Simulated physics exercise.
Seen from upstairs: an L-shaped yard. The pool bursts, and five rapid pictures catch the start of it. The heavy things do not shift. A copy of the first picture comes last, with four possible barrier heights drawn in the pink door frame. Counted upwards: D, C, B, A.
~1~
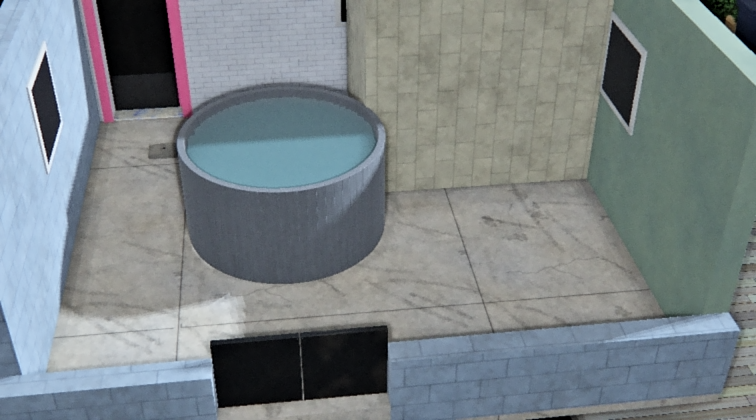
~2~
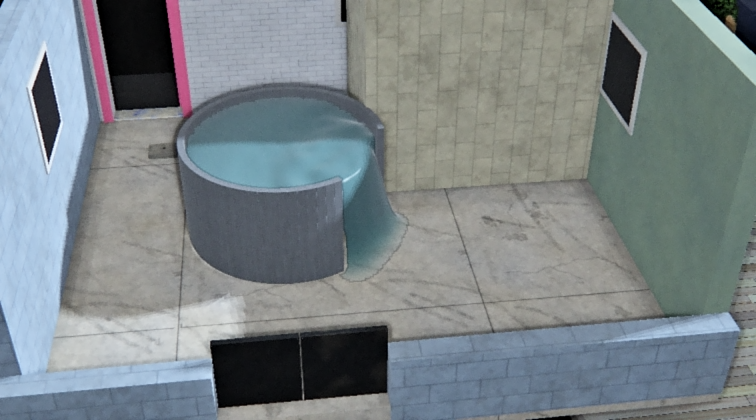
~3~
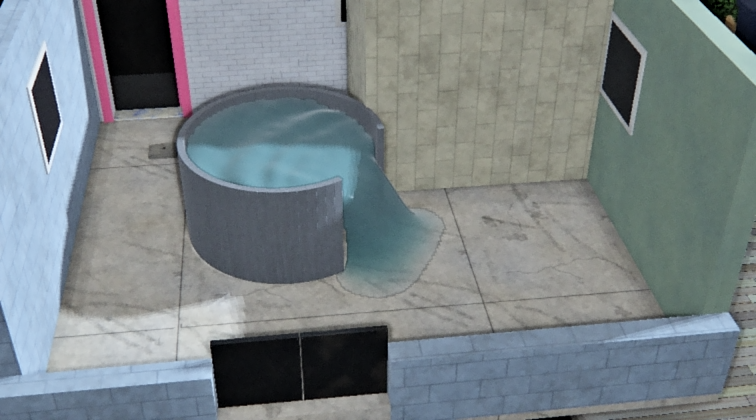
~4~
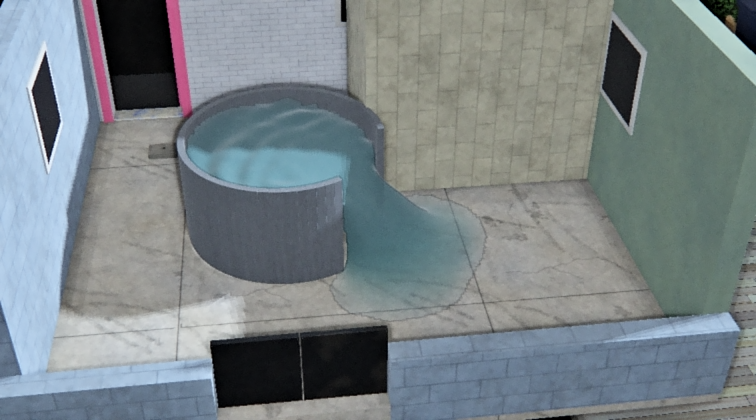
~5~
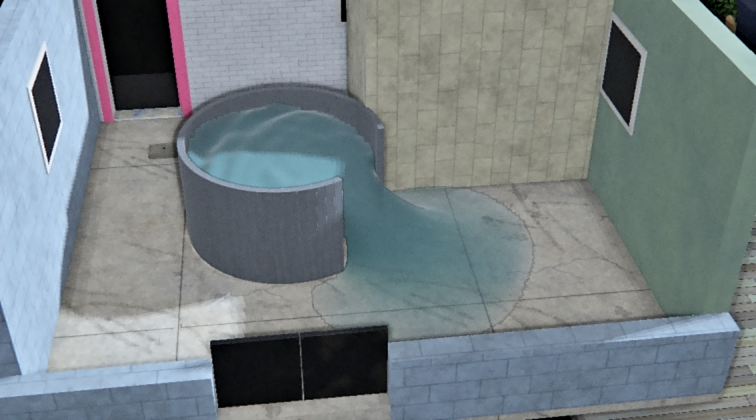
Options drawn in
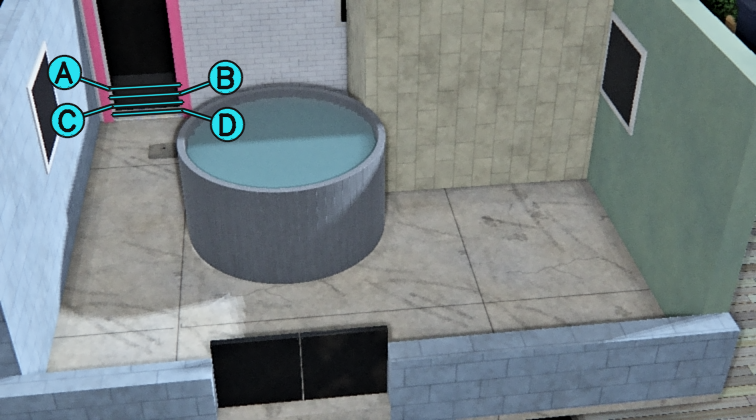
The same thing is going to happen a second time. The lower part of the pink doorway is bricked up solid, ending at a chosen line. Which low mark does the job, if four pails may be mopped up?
The limit is C.
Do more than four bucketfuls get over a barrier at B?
No, that is safe.
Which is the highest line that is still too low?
D it is.
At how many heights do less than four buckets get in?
Three of them.
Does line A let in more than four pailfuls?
No, that is safe.
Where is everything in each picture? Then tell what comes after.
Water in the pool at rest, its middle at (282, 141); foot of the pink doorway at (149, 119); shut gate at (300, 346).
Water covers 1 % of the ground and shows as far out as (350, 271).
Water covers 4 % of the ground and shows as far out as (426, 214).
Water covers 10 % of the ground and shows as far out as (470, 218).
Water covers 18 % of the ground and shows as far out as (499, 313).
On the marked copy, A at (144, 86); B at (145, 95); C at (147, 104); D at (148, 112); from the bottom up D, C, B, A.
If A is chosen, nothing gets over.
If B is chosen, nothing gets over.
If C is chosen, nothing gets over.
If D is chosen, about 8 bucketfuls get in.
